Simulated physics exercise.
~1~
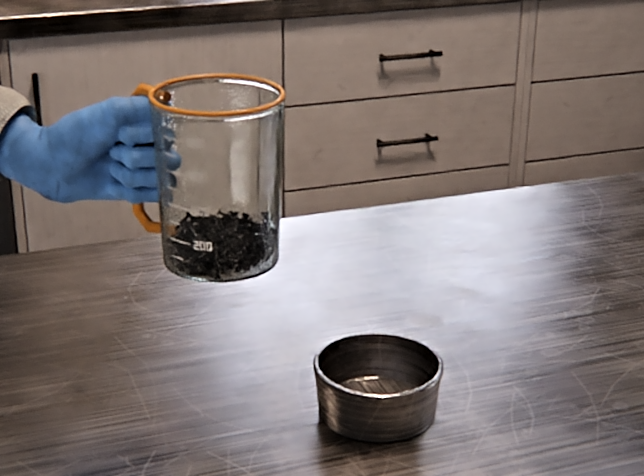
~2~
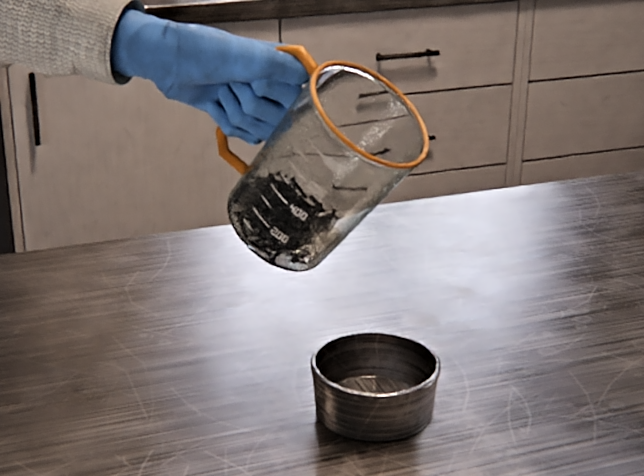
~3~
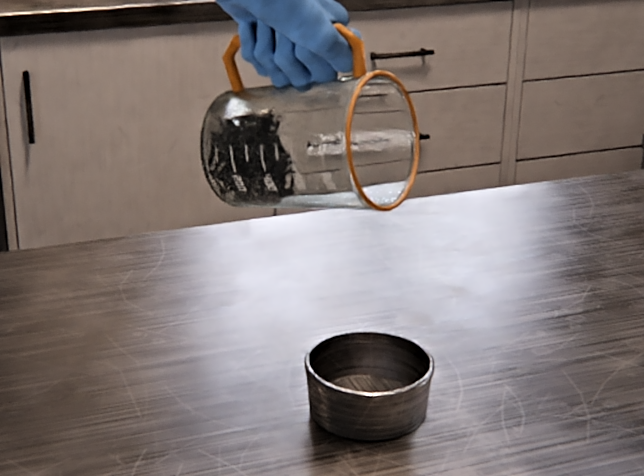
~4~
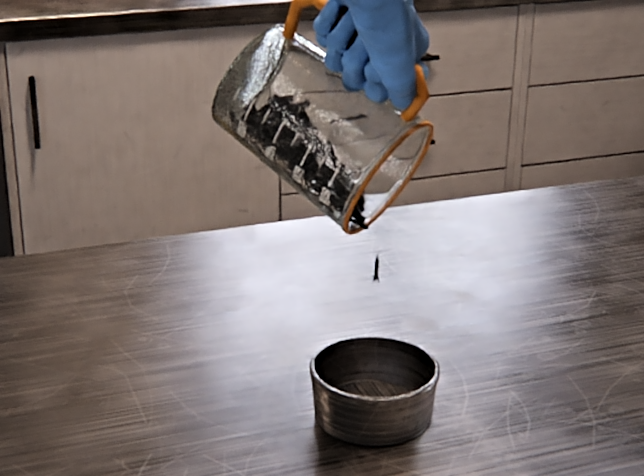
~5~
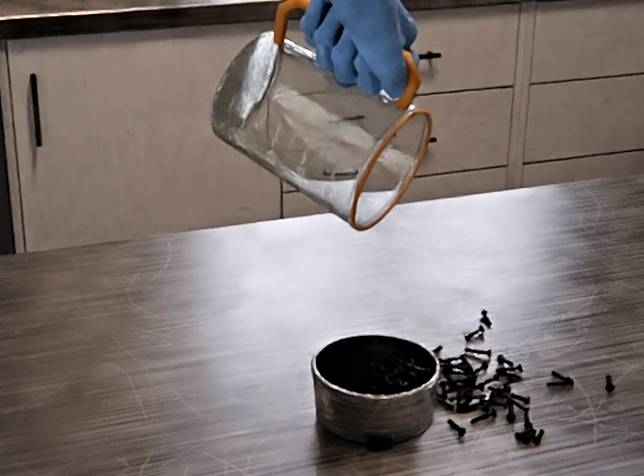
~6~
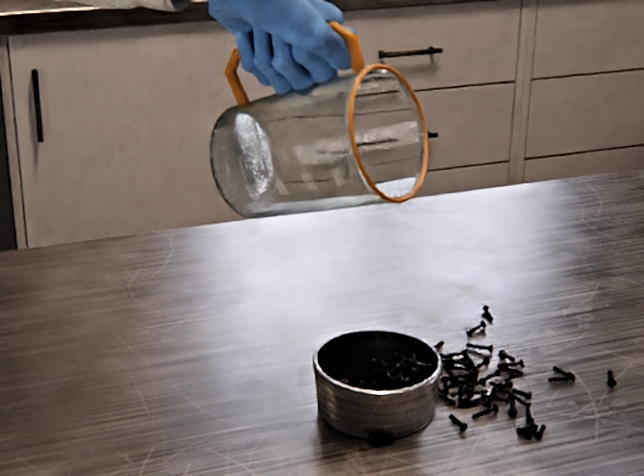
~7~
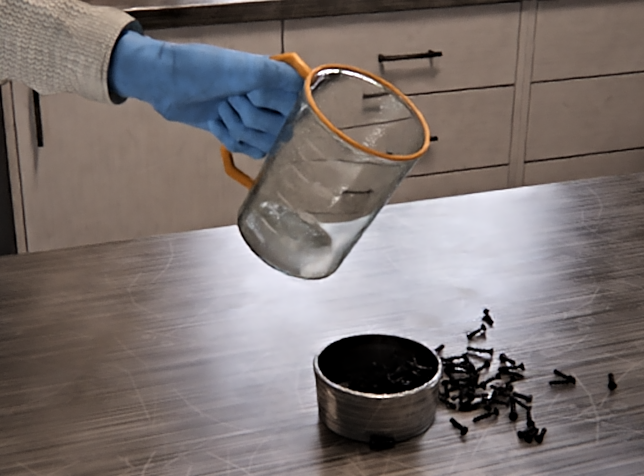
We see a blue-gloved hand tip a clear jug with an orange rim and handle over a small dark dish, pouring out black screws. Many land in the dish while others scatter on the table to its right, and the hand tilts the emptied jug partway back.
